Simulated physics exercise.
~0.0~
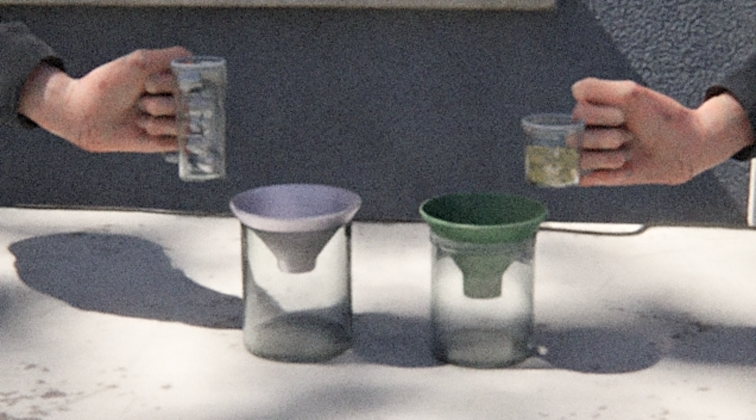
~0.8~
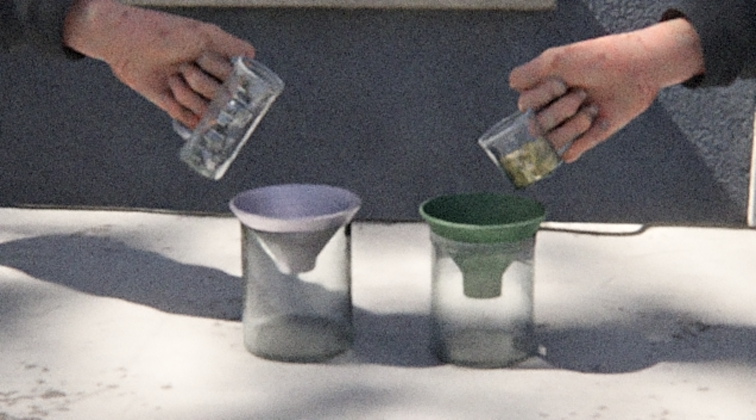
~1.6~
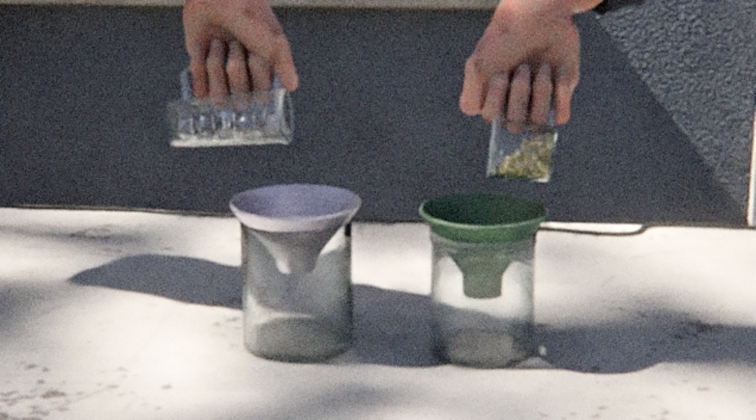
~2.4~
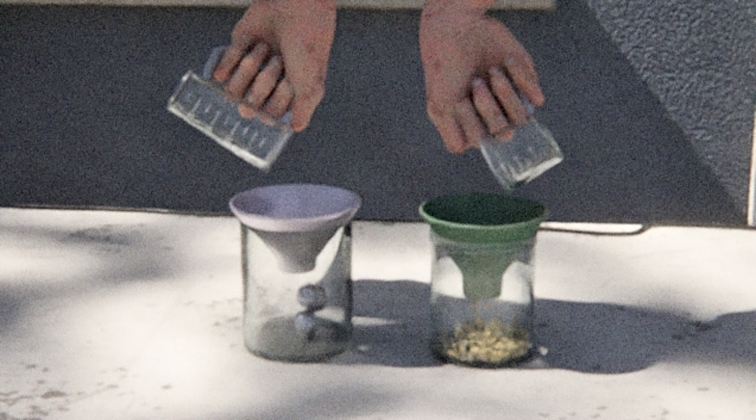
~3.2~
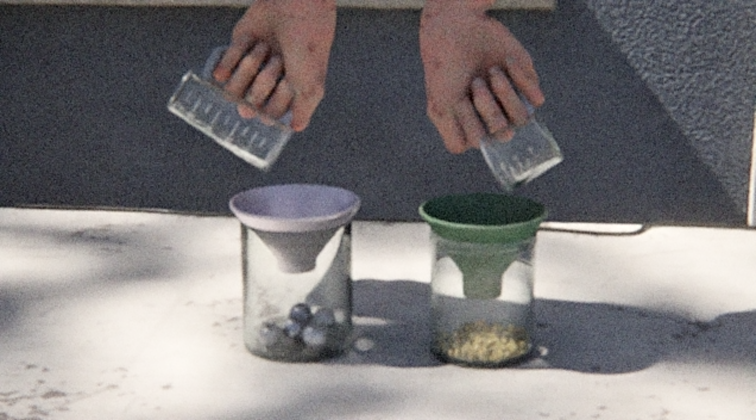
On a sunlit pale ledge, two hands tipping glass cups over lilac and green funnels, dark balls and yellowish bits settling in jars.
